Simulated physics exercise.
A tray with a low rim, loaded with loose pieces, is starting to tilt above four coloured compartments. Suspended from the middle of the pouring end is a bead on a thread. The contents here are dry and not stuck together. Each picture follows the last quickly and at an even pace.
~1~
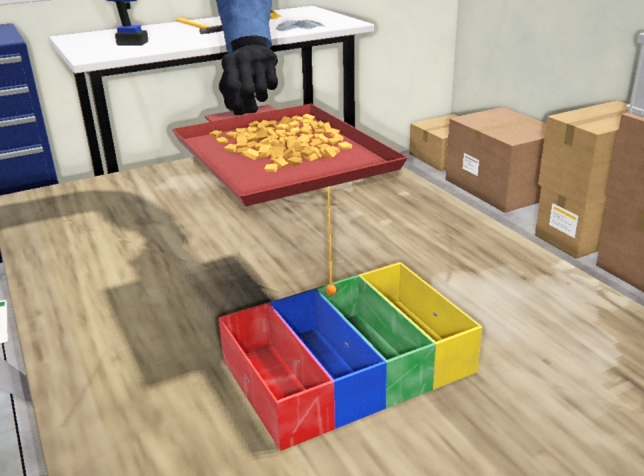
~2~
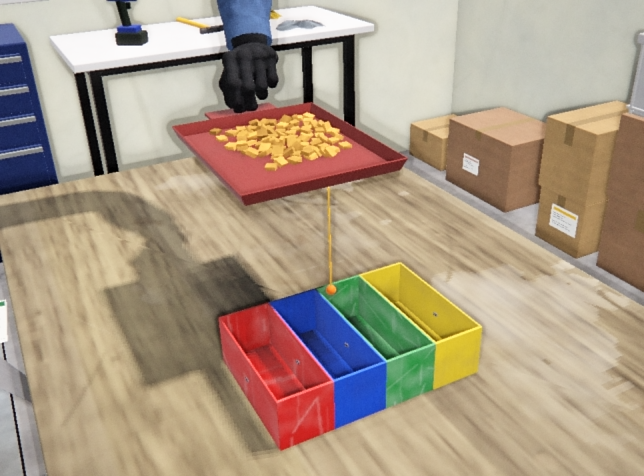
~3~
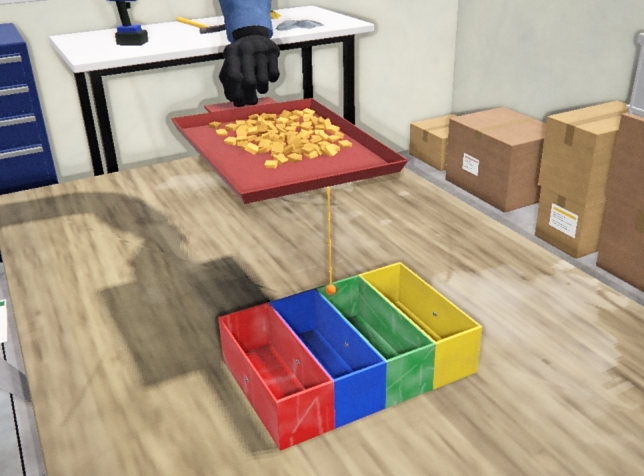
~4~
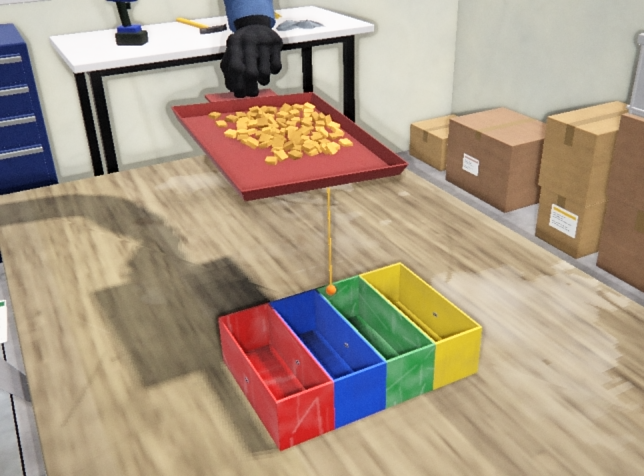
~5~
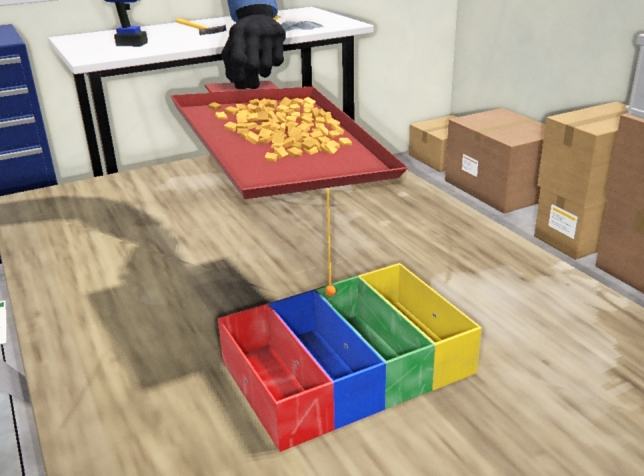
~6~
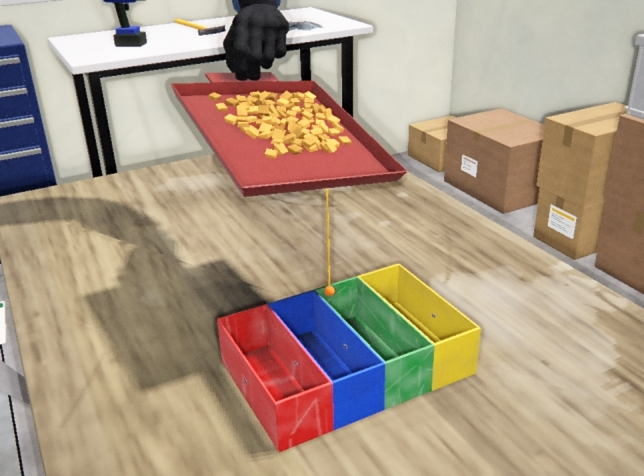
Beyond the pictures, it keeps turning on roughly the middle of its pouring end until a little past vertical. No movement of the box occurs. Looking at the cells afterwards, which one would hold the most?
The yellow cell would hold the most.
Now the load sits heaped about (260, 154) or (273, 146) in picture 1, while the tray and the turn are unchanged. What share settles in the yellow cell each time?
Respectively 70 and 80 in a hundred.
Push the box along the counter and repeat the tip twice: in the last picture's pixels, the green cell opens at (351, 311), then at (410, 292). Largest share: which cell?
Result 1: The yellow one; result 2: That green cell.
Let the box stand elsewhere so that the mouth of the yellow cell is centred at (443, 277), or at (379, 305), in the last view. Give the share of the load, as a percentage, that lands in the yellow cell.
It comes to roughly 10 per cent in one try and roughly 30 per cent in the next.
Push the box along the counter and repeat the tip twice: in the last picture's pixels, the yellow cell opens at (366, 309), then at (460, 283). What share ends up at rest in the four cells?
You'd see roughly 10 per cent first and roughly 100 per cent second.
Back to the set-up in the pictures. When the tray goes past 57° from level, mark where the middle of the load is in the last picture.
Roughly (371, 169).
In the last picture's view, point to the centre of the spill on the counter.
It centres at roughly (455, 297).
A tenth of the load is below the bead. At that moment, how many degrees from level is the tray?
Angle: Close to 60°.
Just after the last frame, tray tipped steeply; the larger part on the tray; just a few in the yellow cell; about a tenth falling or outside the box.
A moment on, tray tipped right over; about a tenth on the tray; roughly half in the yellow cell; about a tenth in the green cell; roughly a quarter falling or outside the box.
Further on, tray tipped past a quarter turn; the larger part in the yellow cell; about a tenth in the green cell; about a tenth falling or outside the box.
When it is over, tray tipped past a quarter turn; the larger part in the yellow cell; about a tenth in the green cell; not one in the red cell; not one in the blue cell; about a tenth outside the box.
